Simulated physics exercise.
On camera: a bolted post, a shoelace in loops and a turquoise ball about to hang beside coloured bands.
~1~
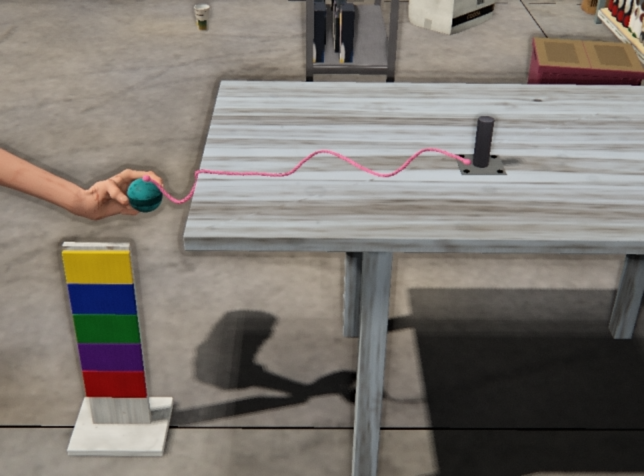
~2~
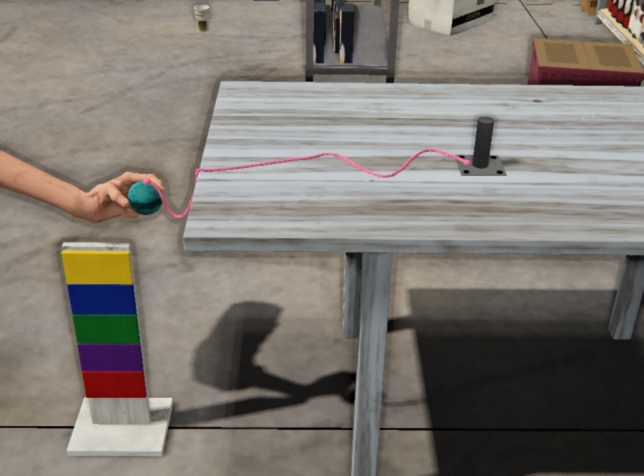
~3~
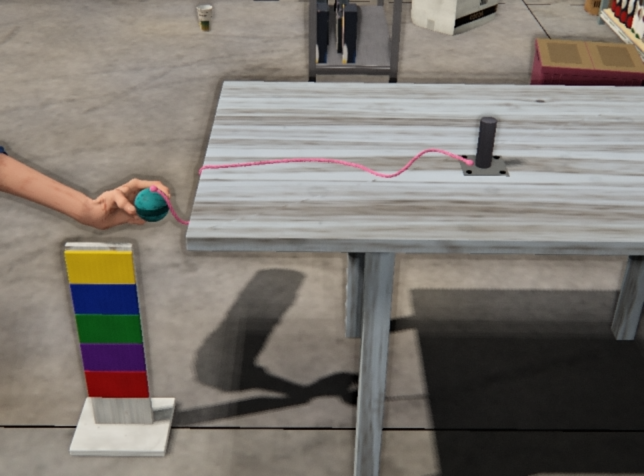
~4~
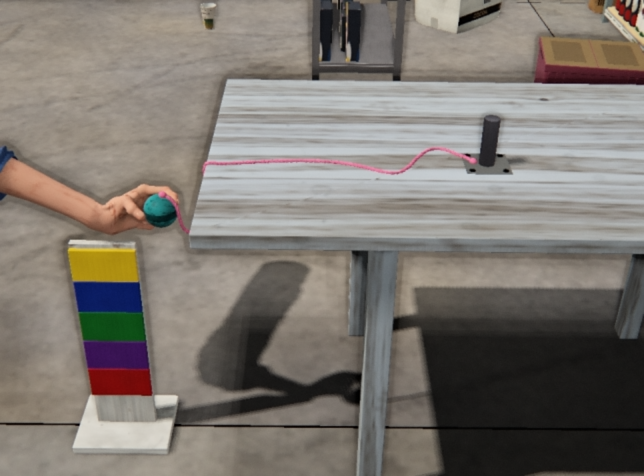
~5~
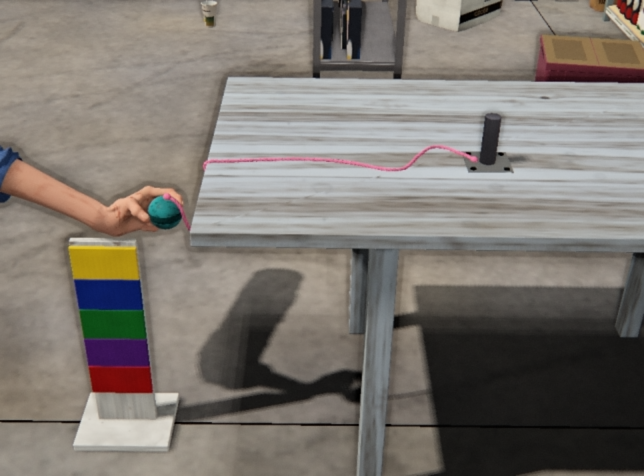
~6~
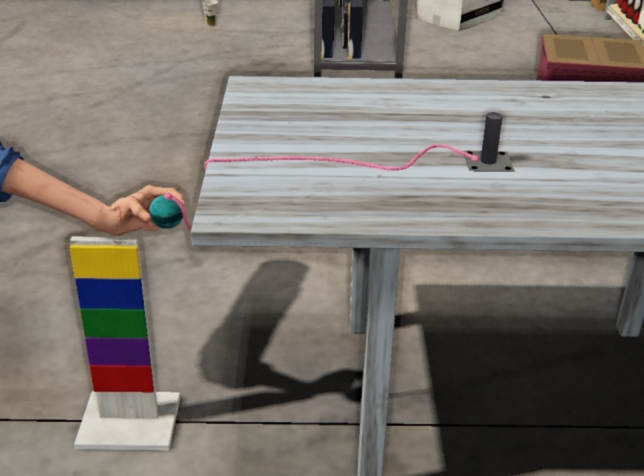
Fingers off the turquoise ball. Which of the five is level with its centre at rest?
Its centre hangs level with the green band.
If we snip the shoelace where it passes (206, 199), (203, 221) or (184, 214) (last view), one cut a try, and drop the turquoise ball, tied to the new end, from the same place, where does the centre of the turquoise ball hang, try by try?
About (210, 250), (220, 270) and (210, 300).
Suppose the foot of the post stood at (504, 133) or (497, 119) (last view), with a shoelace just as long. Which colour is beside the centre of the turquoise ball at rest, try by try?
One after the other, blue; blue.
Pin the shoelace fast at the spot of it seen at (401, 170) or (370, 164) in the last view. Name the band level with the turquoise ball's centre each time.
It would be blue; blue.
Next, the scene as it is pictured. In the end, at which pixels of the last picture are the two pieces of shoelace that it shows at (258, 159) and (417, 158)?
They go to (214, 159) and to (391, 160).
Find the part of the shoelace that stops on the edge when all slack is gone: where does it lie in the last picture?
The one at (252, 160).
Soon after, ball near (182, 321); level with green.
After that, ball near (249, 322); level with green.
And then, ball near (208, 322); level with green.
In the end, ball near (213, 322); level with green. Its middle rests at the green band.
